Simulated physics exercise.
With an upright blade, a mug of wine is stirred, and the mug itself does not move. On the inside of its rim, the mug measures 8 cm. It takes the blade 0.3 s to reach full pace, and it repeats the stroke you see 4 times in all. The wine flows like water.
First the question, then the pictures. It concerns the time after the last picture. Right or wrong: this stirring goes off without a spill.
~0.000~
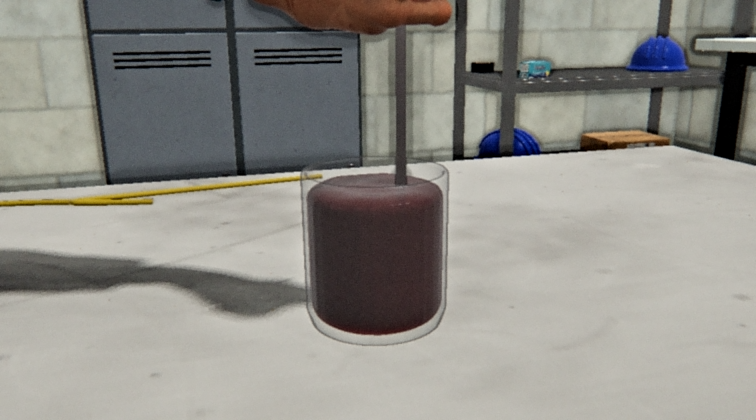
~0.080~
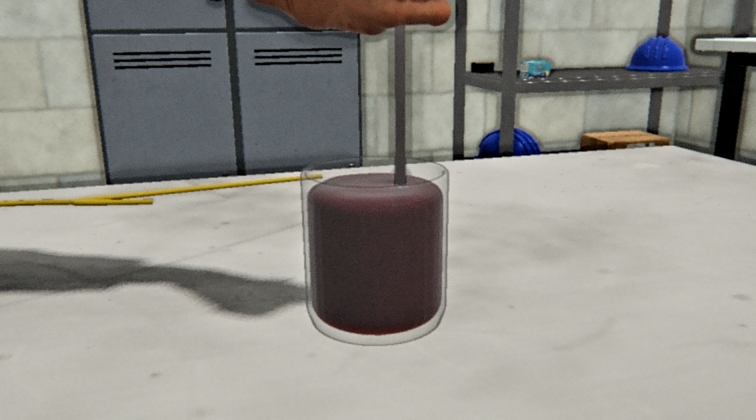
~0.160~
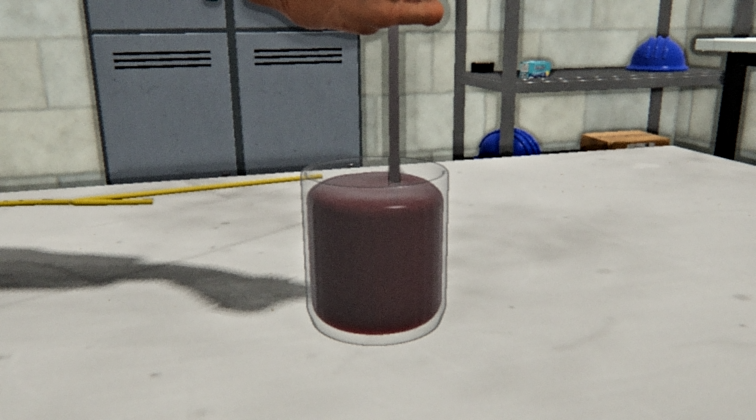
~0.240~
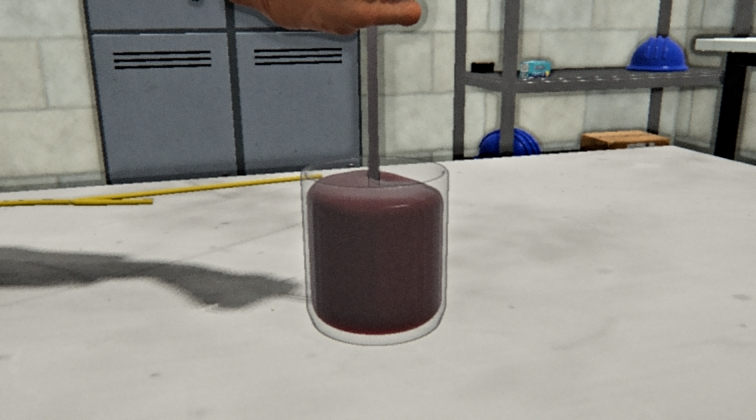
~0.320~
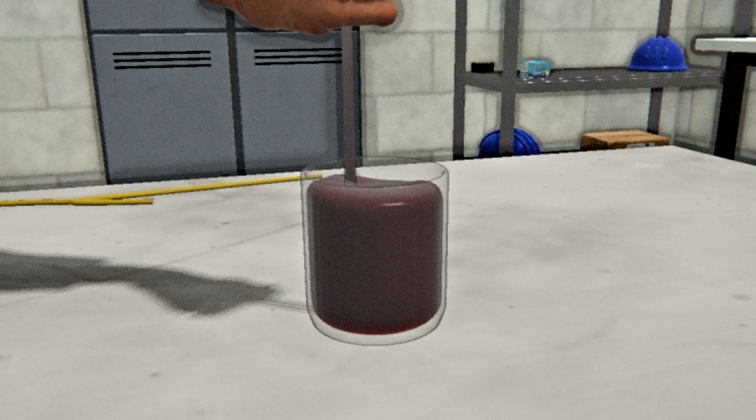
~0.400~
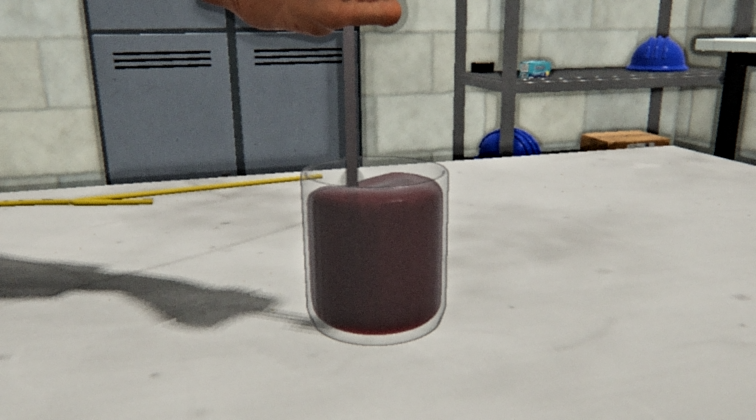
Right.
Then, 0.83 s in, 0 ml is over the rim.
Then, 1.26 s in, 0 ml is over the rim.
Then, 1.69 s in, 0 ml is over the rim.
Then, 2.12 s in, 0 ml is over the rim.
Finally, 0 ml is over the rim.
